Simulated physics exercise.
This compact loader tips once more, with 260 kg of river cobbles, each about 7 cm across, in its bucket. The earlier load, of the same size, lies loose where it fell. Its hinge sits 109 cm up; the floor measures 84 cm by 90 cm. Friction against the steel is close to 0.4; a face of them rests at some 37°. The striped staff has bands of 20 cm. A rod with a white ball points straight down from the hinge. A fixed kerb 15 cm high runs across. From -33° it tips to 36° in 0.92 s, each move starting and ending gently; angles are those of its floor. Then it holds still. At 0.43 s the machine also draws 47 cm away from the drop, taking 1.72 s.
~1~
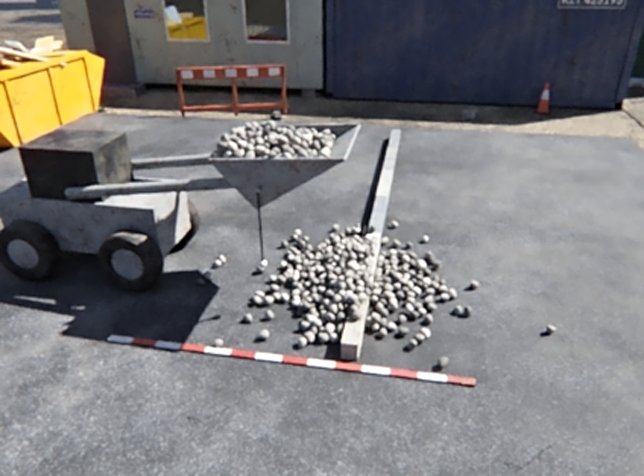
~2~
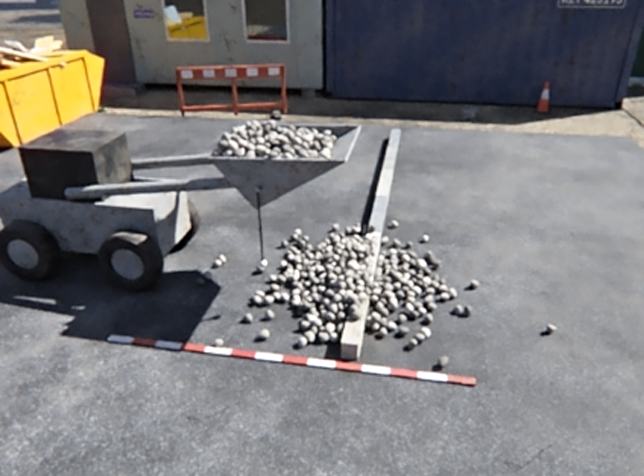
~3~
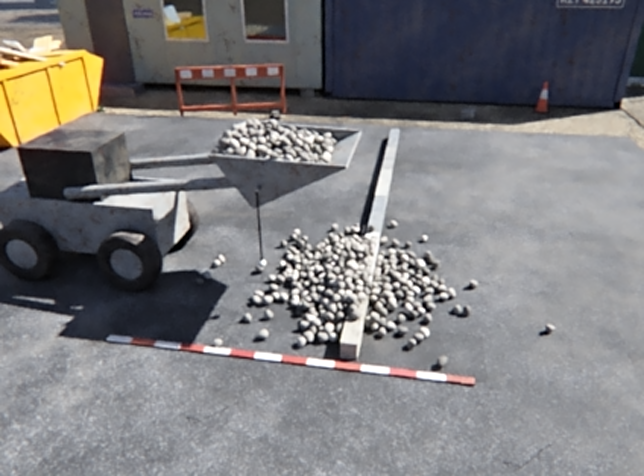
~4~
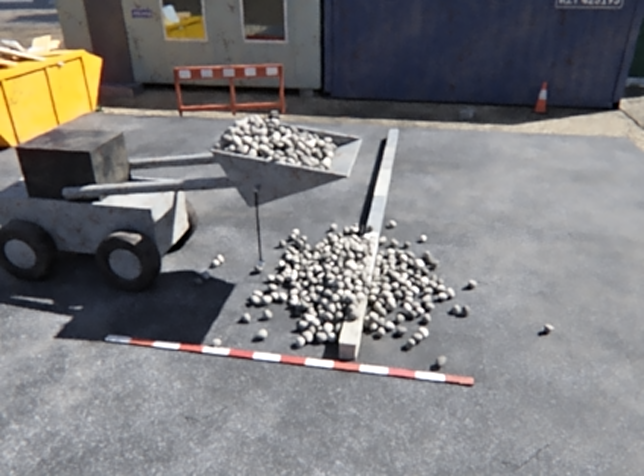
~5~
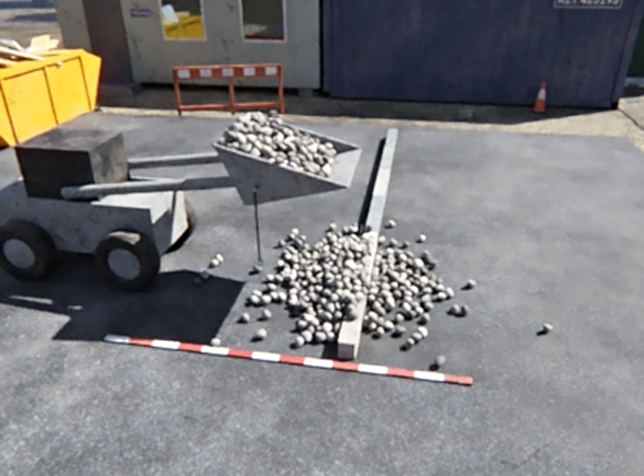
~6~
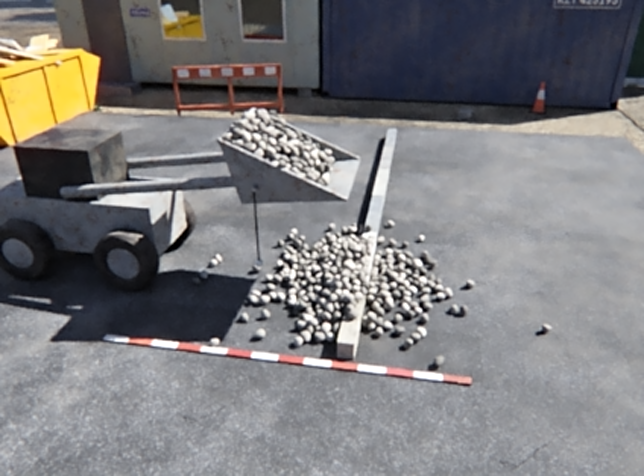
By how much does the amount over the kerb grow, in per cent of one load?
Roughly 30 per cent of a load more.
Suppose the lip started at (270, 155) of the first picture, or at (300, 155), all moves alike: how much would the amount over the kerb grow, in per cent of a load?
About 0 and 0 per cent.
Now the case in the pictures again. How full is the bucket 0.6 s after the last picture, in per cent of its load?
It holds some 60 per cent.
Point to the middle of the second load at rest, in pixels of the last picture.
Around (335, 272).
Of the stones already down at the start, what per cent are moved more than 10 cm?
About 10 per cent.
Then, 0.3 s after the last picture the floor is at 25°; in per cent of one load, 100 in the bucket, 79 on this side of the kerb, 22 over the kerb; the foremost stones are at (461, 298).
Then, 0.6 s after the last picture the floor is at 36°; in per cent of one load, 59 in the bucket, 120 on this side of the kerb, 22 over the kerb; the foremost stones are at (461, 298).
Then, 2.2 s after the last picture the floor is at 36°; in per cent of one load, 0 in the bucket, 149 on this side of the kerb, 52 over the kerb; the foremost stones are at (487, 306).
Then, 4.6 s after the last picture the floor is at 36°; in per cent of one load, 0 in the bucket, 149 on this side of the kerb, 52 over the kerb; the foremost stones are at (487, 306). Net gain over the kerb, 30.
